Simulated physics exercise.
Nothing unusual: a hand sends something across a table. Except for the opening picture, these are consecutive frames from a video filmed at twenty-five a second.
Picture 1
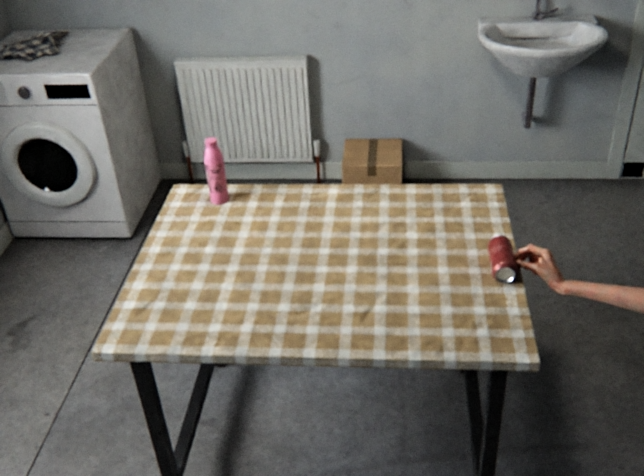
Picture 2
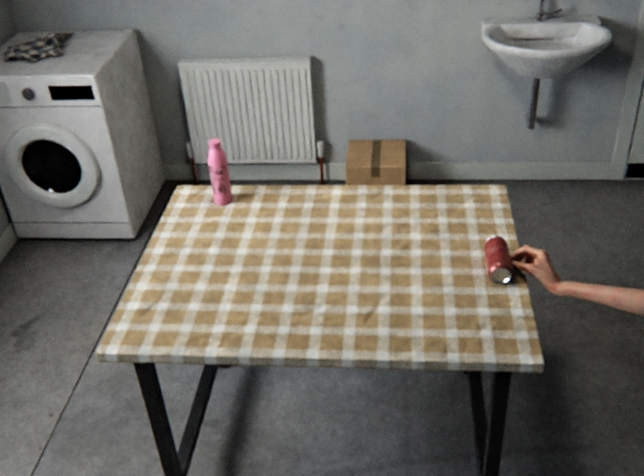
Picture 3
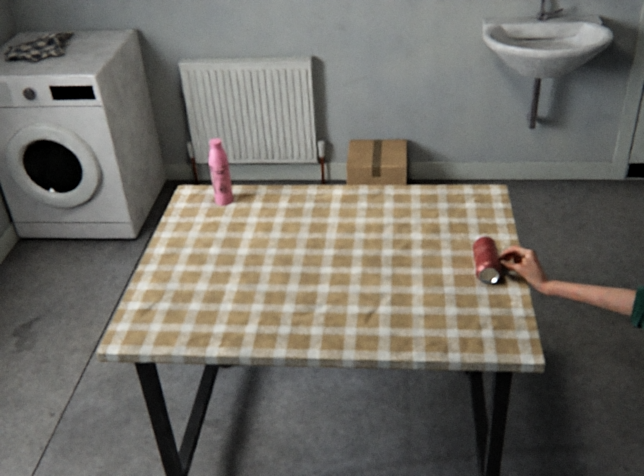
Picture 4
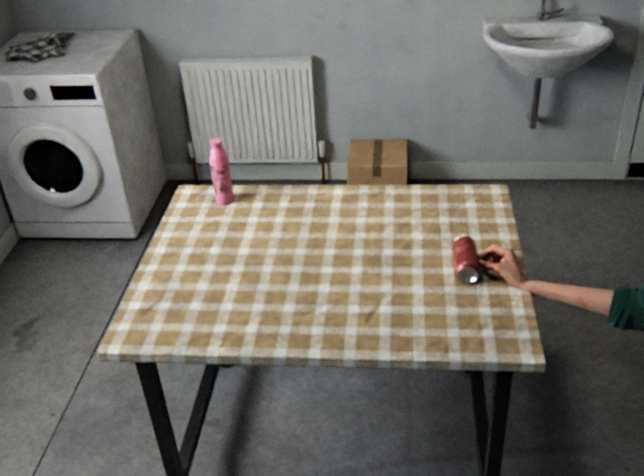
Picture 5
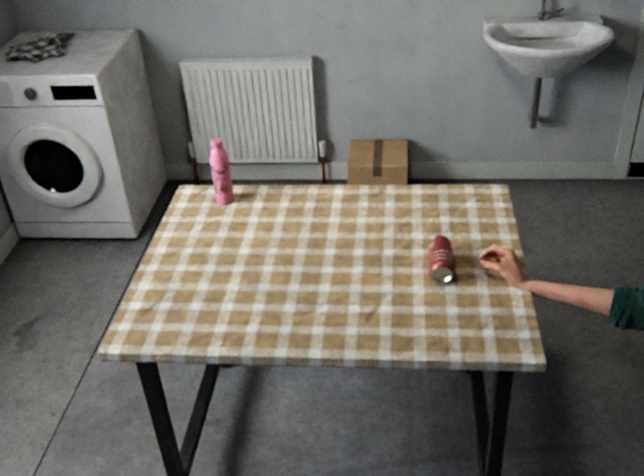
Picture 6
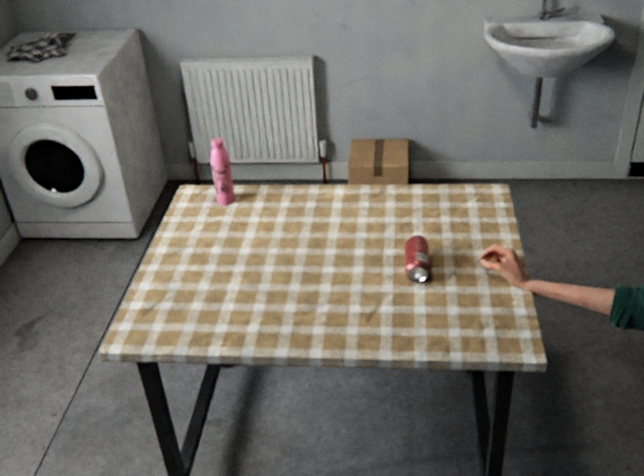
In the video, a hand at the right pushes a red can lying on a checkered tablecloth to the left, then releases it, and the can rolls further left while a pink bottle stands still near the far edge.
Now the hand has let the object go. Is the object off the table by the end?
Yes, it finishes off the table.
Then, 0.20 s past the last view, red can displaced well along near (297, 257).
Then, 0.40 s past the last view, red can displaced well along near (185, 257).
Then, 0.70 s past the last view, red can now off the table.
Then, 0.90 s past the last view, things are still on the move.
Finally, off the table, red can.
